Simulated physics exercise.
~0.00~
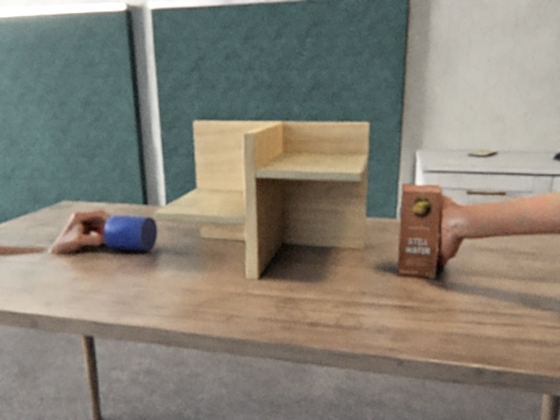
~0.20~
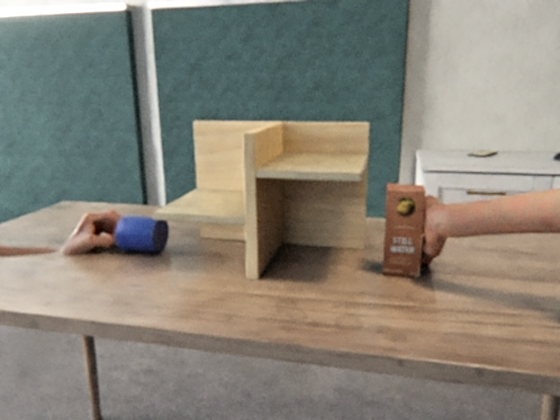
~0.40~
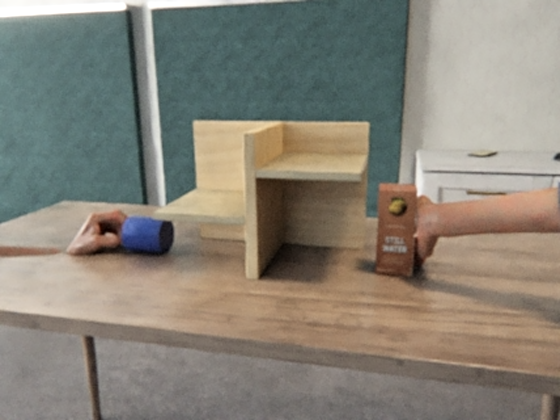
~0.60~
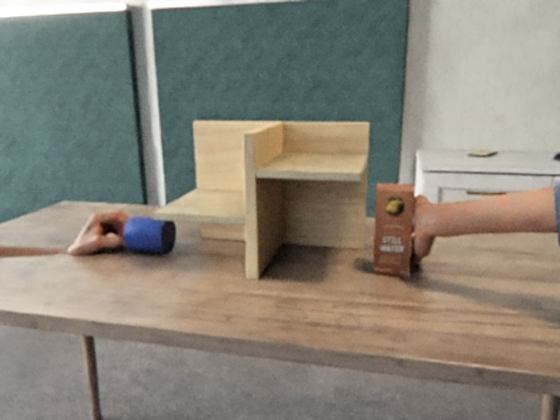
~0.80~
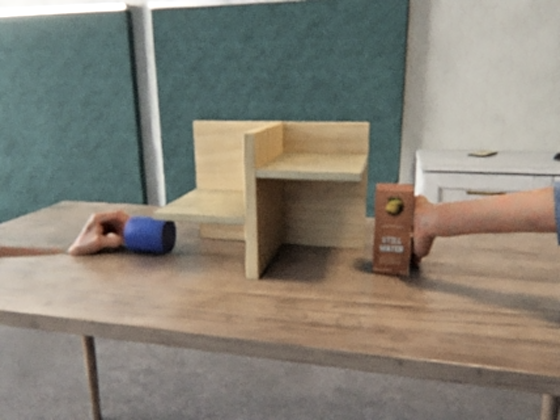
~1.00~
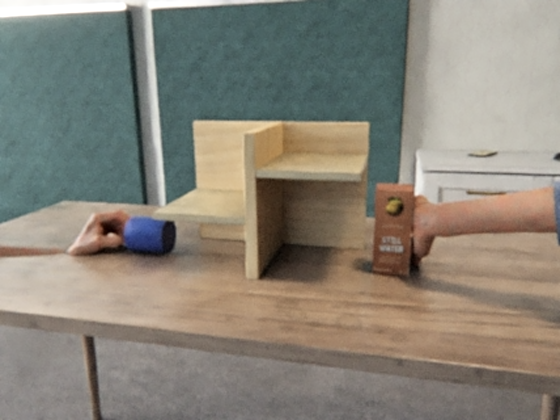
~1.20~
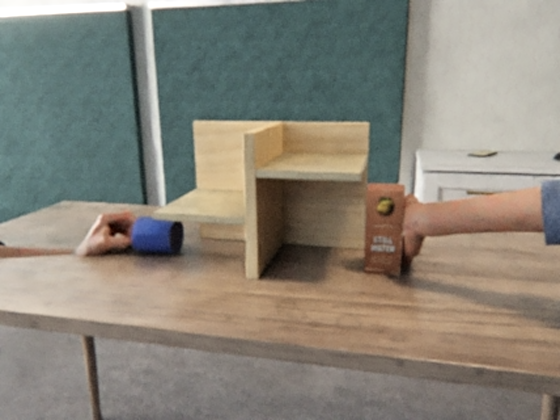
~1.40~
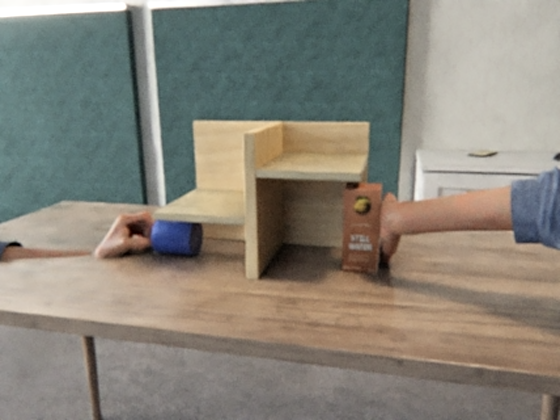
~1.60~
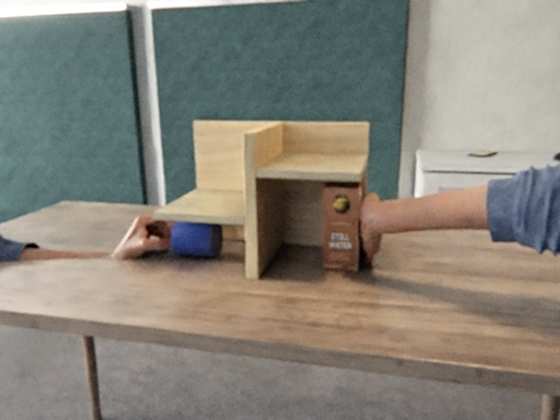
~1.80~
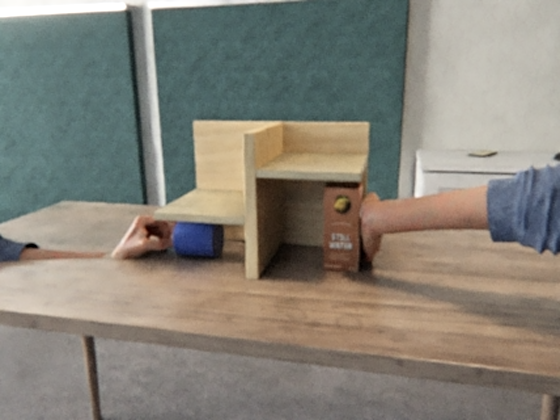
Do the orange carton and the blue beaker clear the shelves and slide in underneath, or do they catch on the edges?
Both clear the shelves. The orange carton slides in under the right shelf, and the blue beaker slides in under the left one.
